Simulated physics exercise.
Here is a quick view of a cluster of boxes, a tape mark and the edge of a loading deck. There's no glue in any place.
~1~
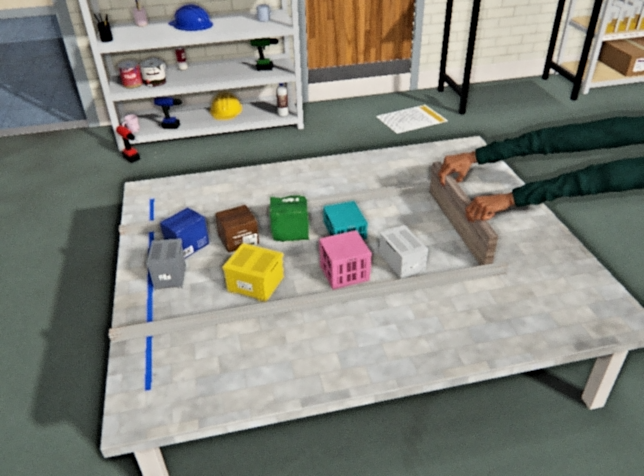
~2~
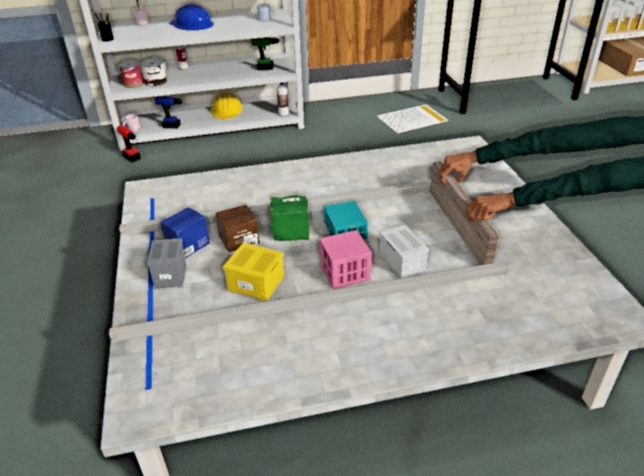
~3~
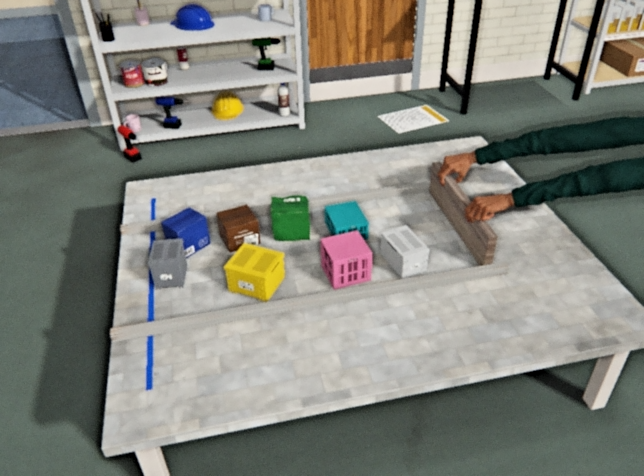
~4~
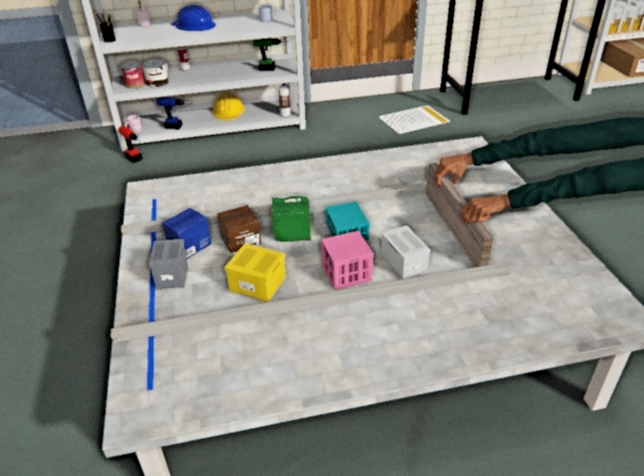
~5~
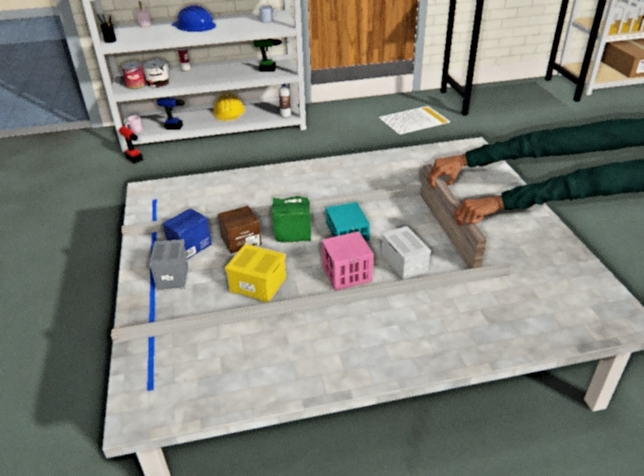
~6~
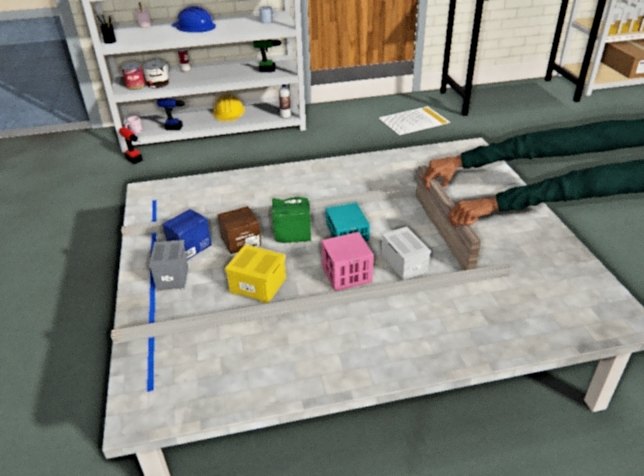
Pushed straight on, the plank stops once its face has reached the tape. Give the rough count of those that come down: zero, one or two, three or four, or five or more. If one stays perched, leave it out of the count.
I expect five or a larger number to end up below.
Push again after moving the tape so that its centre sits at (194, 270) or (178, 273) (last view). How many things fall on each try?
Tallies in order: 3 and 3.
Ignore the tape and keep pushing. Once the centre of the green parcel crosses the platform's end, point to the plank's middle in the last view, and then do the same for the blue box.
The middle would be close to (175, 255) and then close to (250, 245).
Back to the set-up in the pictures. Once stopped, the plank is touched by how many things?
It's 2.
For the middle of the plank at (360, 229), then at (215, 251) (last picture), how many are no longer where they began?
Counts: 3 and 8.
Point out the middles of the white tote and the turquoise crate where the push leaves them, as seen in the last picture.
I'd put one at around (134, 296) and the other at around (133, 256).
A little later, none off yet; grey tote at rest near (170, 266); blue box at rest near (187, 235); brown parcel at rest near (240, 230).
Next, none off yet; grey tote shifted a little near (165, 266); blue box shifted about its own width near (151, 239); brown parcel shifted about its own width near (191, 236).
Later still, one off so far; grey tote shifted about its own width near (148, 266); blue box dropping near (103, 329); brown parcel shifted well along near (116, 247).
When it is over, the number that fall off is five or more; down, pink crate, green parcel, yellow tote, brown parcel, blue box and grey tote.
